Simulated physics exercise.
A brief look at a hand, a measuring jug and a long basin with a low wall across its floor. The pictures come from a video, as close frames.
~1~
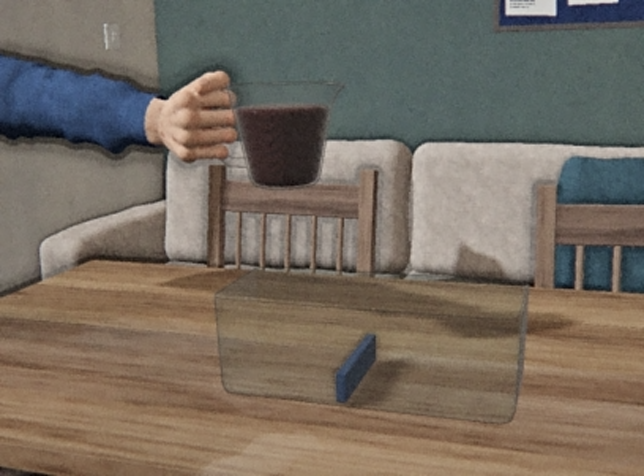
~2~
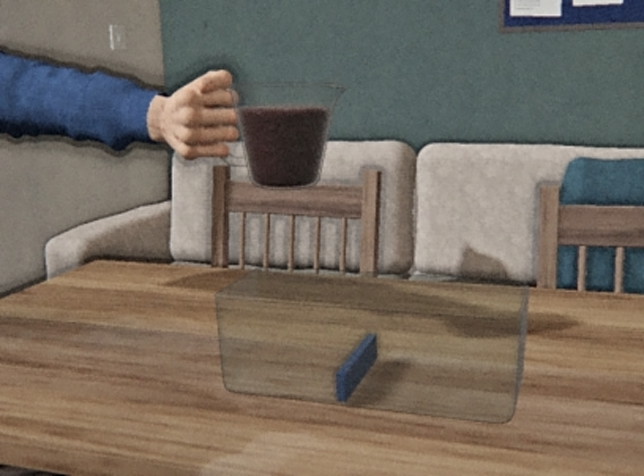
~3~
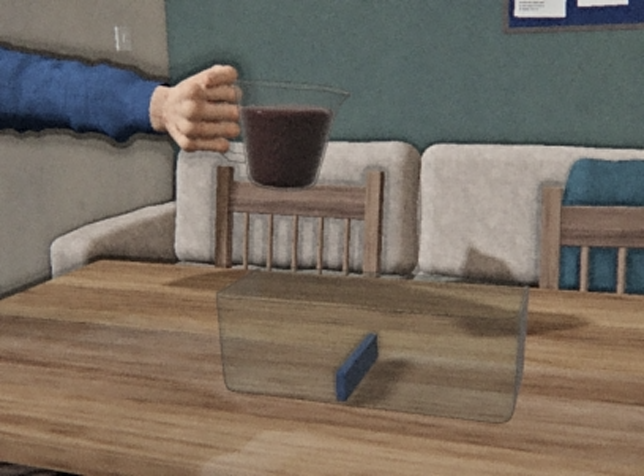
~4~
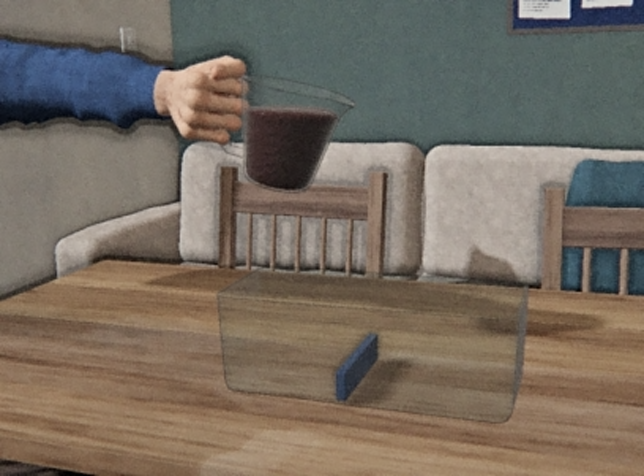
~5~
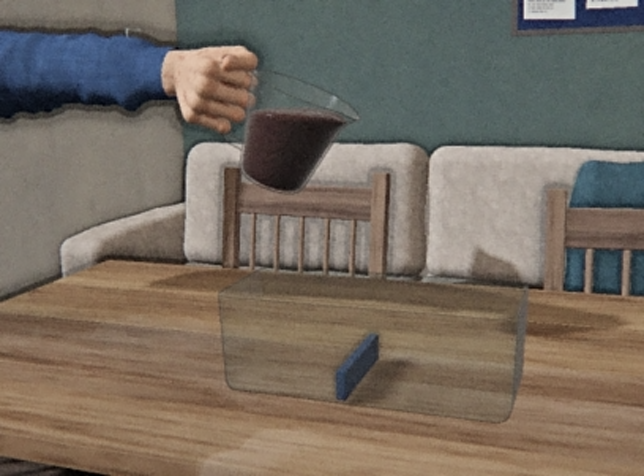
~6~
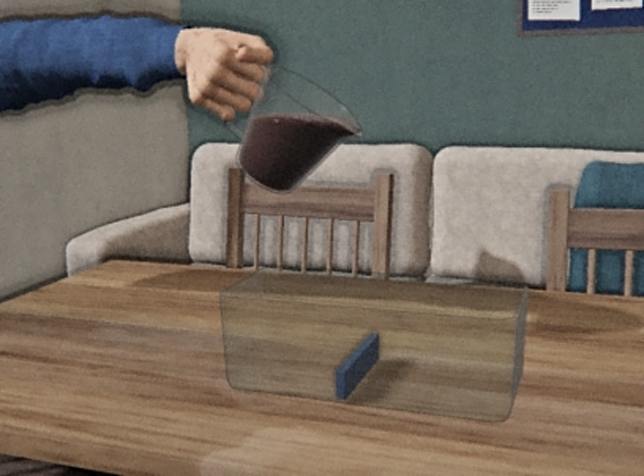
In a room with a green wall, pale cushioned seating and wooden chairs, a wooden table is seen from its near side, slightly above. A long clear basin with a low blue wall across its floor sits on it, while at upper left a blue-sleeved hand holds a clear jug of dark red wine. The hand tilts the jug rightward, slowly then faster, as the view drifts slightly left.
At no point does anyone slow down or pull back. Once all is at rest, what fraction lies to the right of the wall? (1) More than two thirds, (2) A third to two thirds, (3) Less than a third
The answer is 1.
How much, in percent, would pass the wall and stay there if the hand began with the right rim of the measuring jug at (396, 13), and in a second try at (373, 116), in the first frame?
Close to 70 in a hundred, and close to 90 in a hundred.
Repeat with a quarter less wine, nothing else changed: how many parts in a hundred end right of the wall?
Estimate: Around 90 per cent.
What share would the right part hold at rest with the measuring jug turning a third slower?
I'd say close to 90 %.
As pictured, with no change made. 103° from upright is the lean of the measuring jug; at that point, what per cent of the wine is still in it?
My estimate is close to 40 percent remaining.
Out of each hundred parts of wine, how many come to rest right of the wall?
Roughly 85 %.
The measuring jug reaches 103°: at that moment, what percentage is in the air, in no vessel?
40 per cent.
A moment on, the tilt is 103° and 40 per cent is still to pour, 0 is left of the wall and 22 right of it.
Next, the tilt is 115° and 2 per cent is still to pour, 5 is left of the wall and 80 right of it.
Then the tilt is 115° and 0 per cent is still to pour, 8 is left of the wall and 87 right of it.
Later the tilt is 115° and 0 per cent is still to pour, 9 is left of the wall and 87 right of it.
At rest 10 per cent lies left of the wall, 86 right of it and 4 outside.
